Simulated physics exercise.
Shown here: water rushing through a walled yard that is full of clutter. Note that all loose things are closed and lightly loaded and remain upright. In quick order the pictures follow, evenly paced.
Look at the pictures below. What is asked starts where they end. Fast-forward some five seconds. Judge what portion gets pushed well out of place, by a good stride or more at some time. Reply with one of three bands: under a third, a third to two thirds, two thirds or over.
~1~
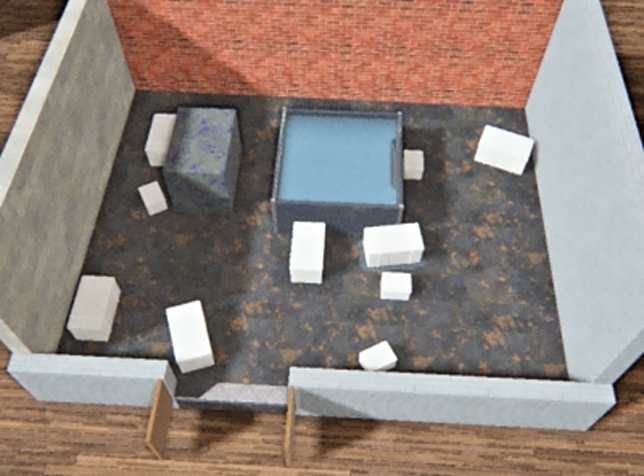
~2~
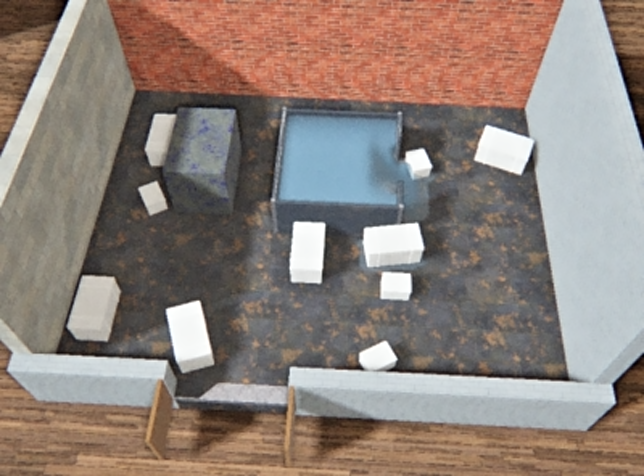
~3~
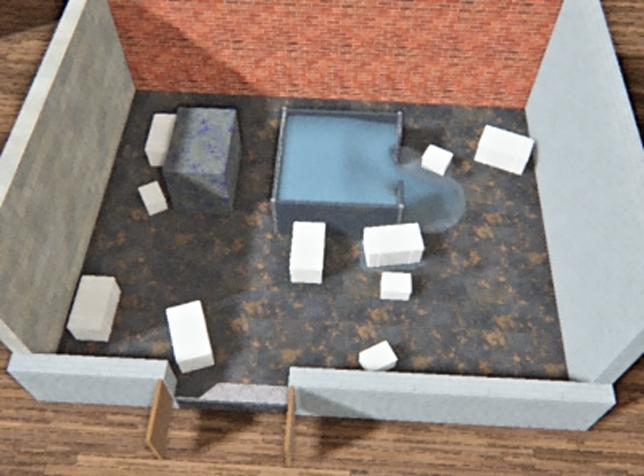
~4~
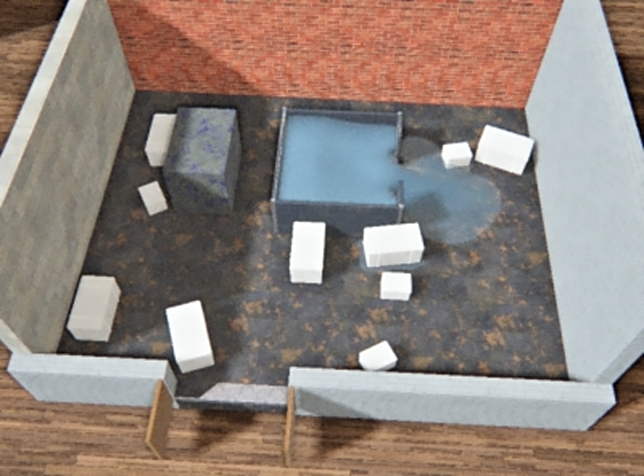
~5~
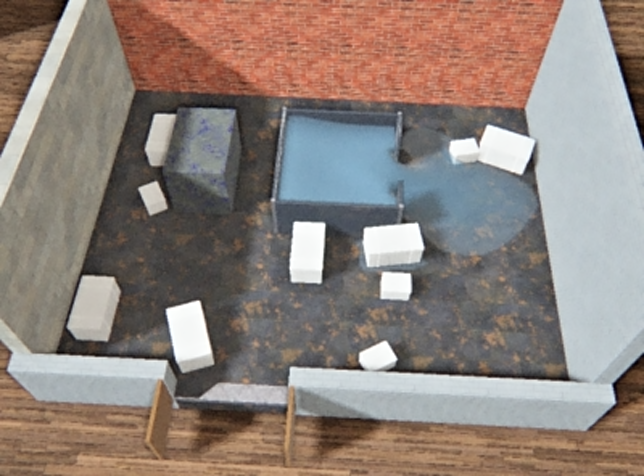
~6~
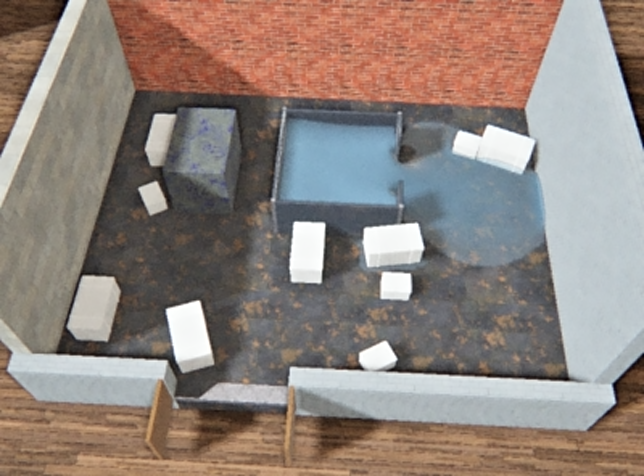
Under a third.
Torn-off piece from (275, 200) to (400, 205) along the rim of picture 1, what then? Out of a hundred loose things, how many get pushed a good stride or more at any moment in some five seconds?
I'd put it at about 70 percent.
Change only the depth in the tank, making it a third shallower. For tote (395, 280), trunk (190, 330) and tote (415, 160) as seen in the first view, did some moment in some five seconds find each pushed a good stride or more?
Item by item: Missed the mark, then missed the mark, then cleared the mark.
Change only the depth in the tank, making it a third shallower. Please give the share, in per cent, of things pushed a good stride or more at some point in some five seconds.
Near 30 % of the lot.
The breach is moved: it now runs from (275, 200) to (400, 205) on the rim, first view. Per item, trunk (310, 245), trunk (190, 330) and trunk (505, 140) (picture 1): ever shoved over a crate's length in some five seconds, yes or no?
In turn: Yes, shifted that much, swept aside.
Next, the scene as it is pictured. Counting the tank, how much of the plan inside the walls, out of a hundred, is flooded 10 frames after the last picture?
Estimate: 35 %.
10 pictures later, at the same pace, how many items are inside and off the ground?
The total here is 1.
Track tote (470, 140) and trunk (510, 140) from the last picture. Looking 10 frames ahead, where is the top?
About (455, 107), then about (501, 97).
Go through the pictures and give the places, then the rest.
The first frame shows a tote at (414, 160) rests on the ground; a trunk at (506, 142) rests on the ground; 0 of 10 have shifted.
The second frame shows a tote at (419, 160), on the bottom, close to its start; a trunk at (506, 142), on the bottom; 1 of 10 have shifted.
The third frame shows a tote at (438, 155) rests on the ground, a stride from its start; a trunk at (506, 142) rests on the ground; 1 of 10 have shifted.
The fourth frame shows a tote at (458, 151), on the bottom, a stride from its start; a trunk at (506, 142), on the bottom; 1 of 10 have shifted.
The fifth frame shows a tote at (465, 147), on the bottom, a stride from its start; a trunk at (508, 142) rests on the ground; 1 of 10 have shifted.
The sixth frame shows a tote at (468, 140) rests on the ground, a stride from its start; a trunk at (508, 142), on the bottom; 1 of 10 have shifted.
A moment on, 1 of 10 are well off their spots; 0 afloat.
Next, 2 of 10 are well off their spots; 1 afloat.
Later, 3 of 10 are well off their spots; 2 afloat.
In the end, 3 of 10 are well off their spots, and 3 have been at some point; 0 afloat.
